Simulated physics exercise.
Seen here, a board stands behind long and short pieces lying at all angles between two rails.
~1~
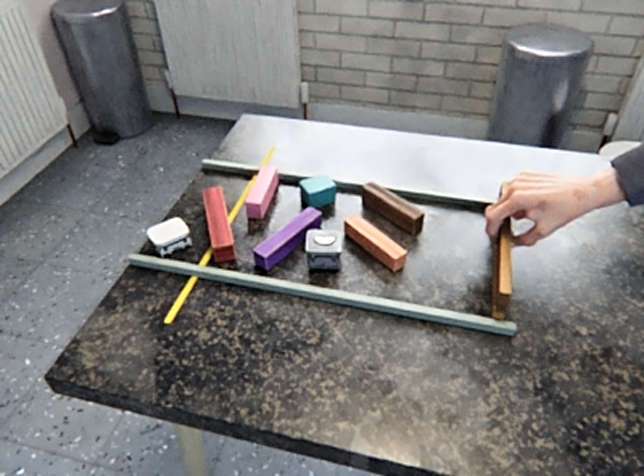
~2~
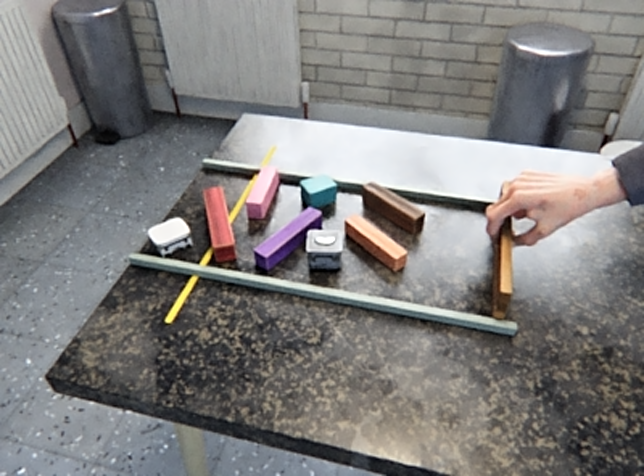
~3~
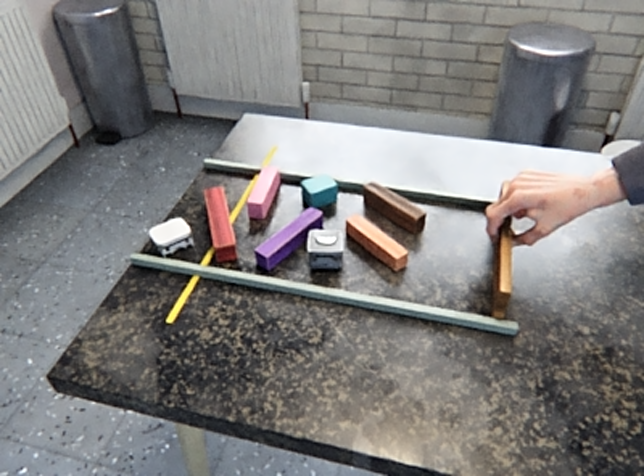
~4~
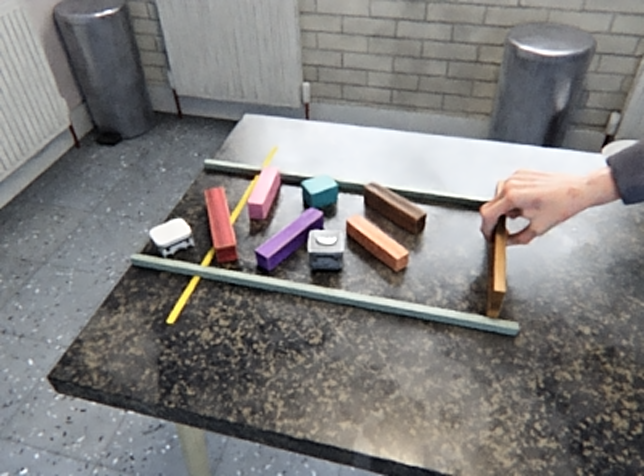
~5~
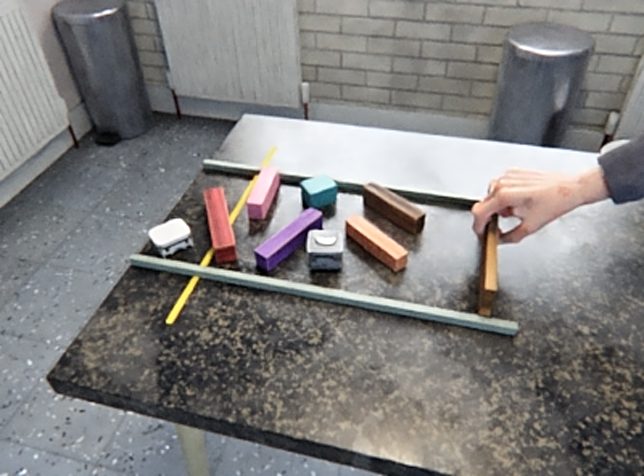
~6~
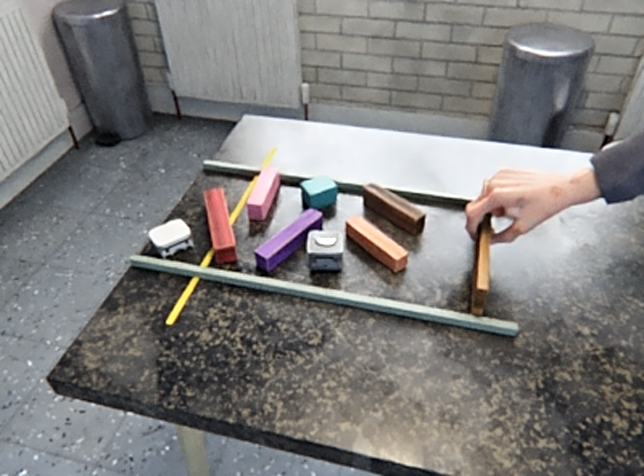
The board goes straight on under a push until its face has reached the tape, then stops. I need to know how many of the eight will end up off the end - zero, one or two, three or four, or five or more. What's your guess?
Off the edge: One or two.
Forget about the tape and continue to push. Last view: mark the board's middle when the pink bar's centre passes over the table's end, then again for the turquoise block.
The middle is at (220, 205) when it's the pink bar, and at (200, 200) when it's the turquoise block.
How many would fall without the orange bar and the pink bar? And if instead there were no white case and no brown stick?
Tally of falls: 1 for the first try, 0 for the second.
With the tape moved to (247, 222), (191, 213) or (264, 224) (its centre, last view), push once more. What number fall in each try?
Respectively, 1, 5 and 0.
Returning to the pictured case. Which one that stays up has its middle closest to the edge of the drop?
Closest at the end: The red stick.
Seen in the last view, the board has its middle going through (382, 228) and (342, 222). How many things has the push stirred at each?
Counts: 2, 5.
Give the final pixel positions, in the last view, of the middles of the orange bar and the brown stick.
Going in order: First (211, 215), then (239, 187).
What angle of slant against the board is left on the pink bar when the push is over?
The angle comes out near 25 degrees.
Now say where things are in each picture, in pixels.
White case (170, 238); red stick (219, 223); pink bar (262, 192); board (502, 246); tape (231, 218), in the first frame.
Red stick (219, 223); purple stick (290, 237), in the second frame.
Pink bar (264, 192); orange bar (375, 242), in the third frame.
White case (172, 239); board (497, 244), in the fourth frame.
Red stick (220, 223); grey case (326, 250), in the fifth frame.
White case (171, 240); red stick (220, 224); pink bar (264, 193); board (482, 243); tape (232, 219), in the sixth frame.
Soon after, none off yet; white case at rest near (171, 240); red stick at rest near (220, 224); pink bar at rest near (264, 193).
Then, none off yet; white case moved a little near (161, 239); red stick moved a little near (199, 223); pink bar moved about its own width near (228, 189).
At rest, the number that fall off is one or two; fallen, white case.
